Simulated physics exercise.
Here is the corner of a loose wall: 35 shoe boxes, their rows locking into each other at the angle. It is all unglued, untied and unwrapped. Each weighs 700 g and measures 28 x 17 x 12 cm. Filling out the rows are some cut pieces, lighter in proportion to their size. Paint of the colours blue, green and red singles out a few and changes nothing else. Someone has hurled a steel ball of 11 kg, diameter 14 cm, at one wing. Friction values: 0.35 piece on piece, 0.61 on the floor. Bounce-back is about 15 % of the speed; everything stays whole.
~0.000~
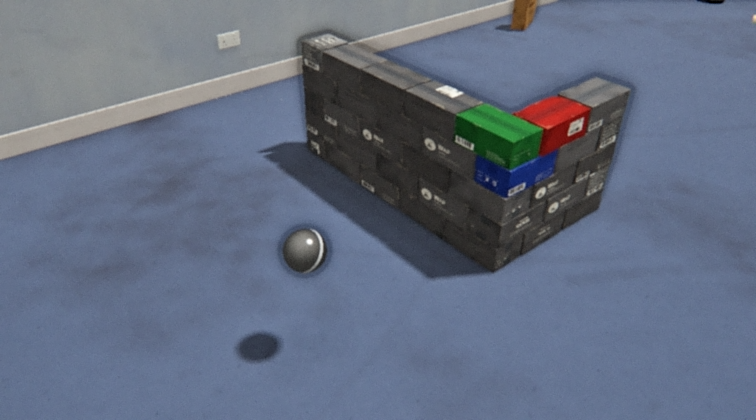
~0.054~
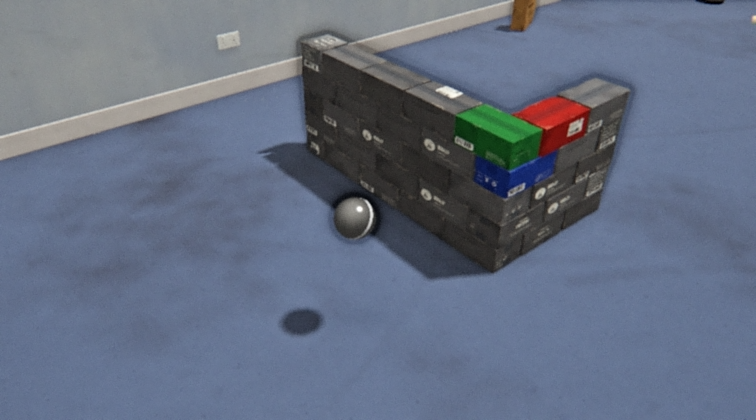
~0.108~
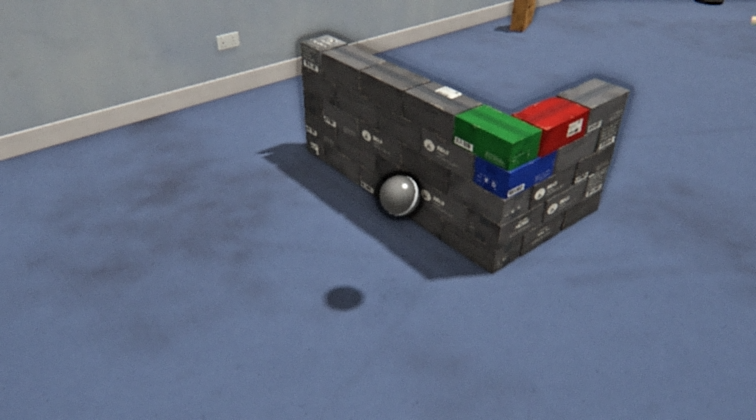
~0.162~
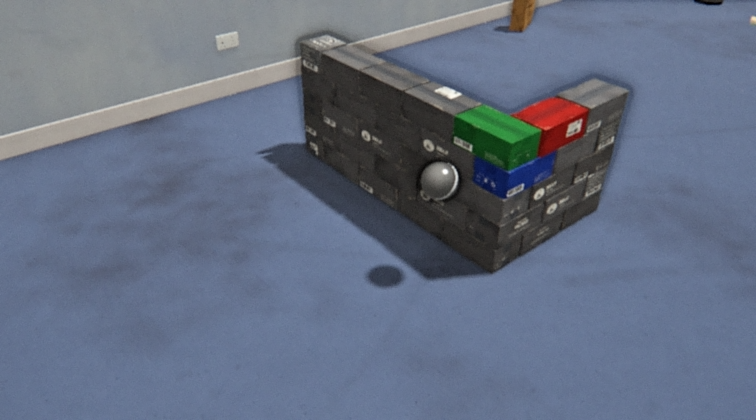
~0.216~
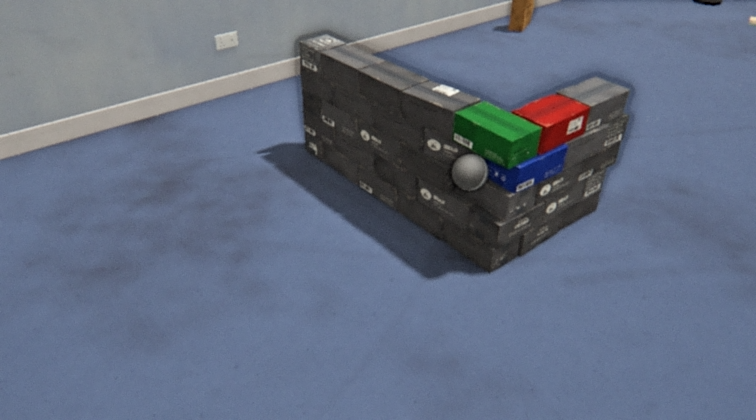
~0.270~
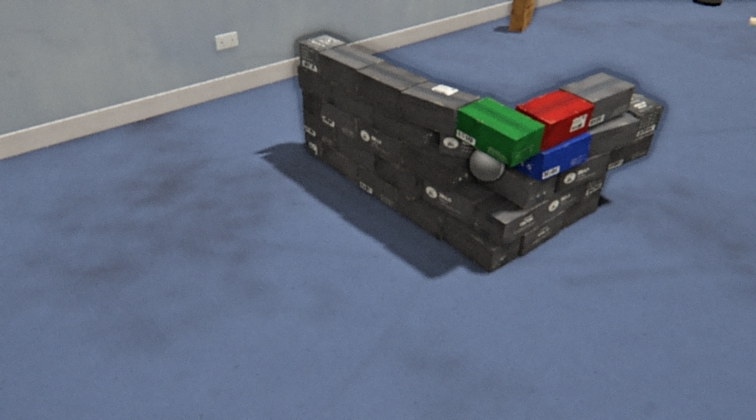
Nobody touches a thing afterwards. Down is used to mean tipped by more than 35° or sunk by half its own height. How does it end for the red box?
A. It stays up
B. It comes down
B, it comes down.
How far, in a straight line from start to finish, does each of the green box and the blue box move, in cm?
The green one ends around 25 cm from its start and the blue one around 95 cm.
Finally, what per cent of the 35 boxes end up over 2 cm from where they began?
It is 55 per cent.
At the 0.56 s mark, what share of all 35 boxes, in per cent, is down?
It's 25 percent at that point.
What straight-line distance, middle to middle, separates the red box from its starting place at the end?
Roughly 644 centimetres.
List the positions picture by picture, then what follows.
In the first frame (each place is the centre of the face we see best), ball (305, 251) 71 cm from contact, 3.9 m/s; red box (552, 110); blue box (533, 174); green box (482, 142); all as stacked.
In the second frame, ball (355, 219) 51 cm from contact, 3.8 m/s; red box (551, 111).
In the third frame, ball (400, 196) 31 cm from contact, 3.7 m/s; red box (551, 111).
In the fourth frame, ball (440, 181) 10 cm from contact, 3.8 m/s; red box (550, 111).
In the fifth frame, ball (470, 172) after contact, 2.1 m/s; red box (552, 108) moved 13 mm; blue box (542, 170) moved 6 cm; 12 have shifted.
In the sixth frame, ball (488, 164) after contact, 1.9 m/s; red box (556, 105) tilted 4°; blue box (567, 158) tilted 3°; green box (483, 138) tilted 4°; steepest lean 5°, the box at (637, 103); 19 have shifted.
By 0.36 s, ball still moving; none of the 35 boxes down, 20 disturbed; red box tilted 4°; green box tilted 7°.
By 0.56 s, ball still moving; 9 of the 35 boxes down; red box tilted 49°, 19 cm lower; blue box tilted 14°.
By 0.92 s, ball still moving; 13 of the 35 boxes down; red box on its side; blue box tilted 21°, 20 cm lower.
By 1.92 s, ball still moving; 13 of the 35 boxes down; red box on its side; blue box on its side.
When it is over (3.2 s), ball rolling away; 13 of the 35 boxes down; red box 48 cm lower; blue box on its side; green box 24 cm lower. In pixels of the last frame, middles, blue box near (659, 188).
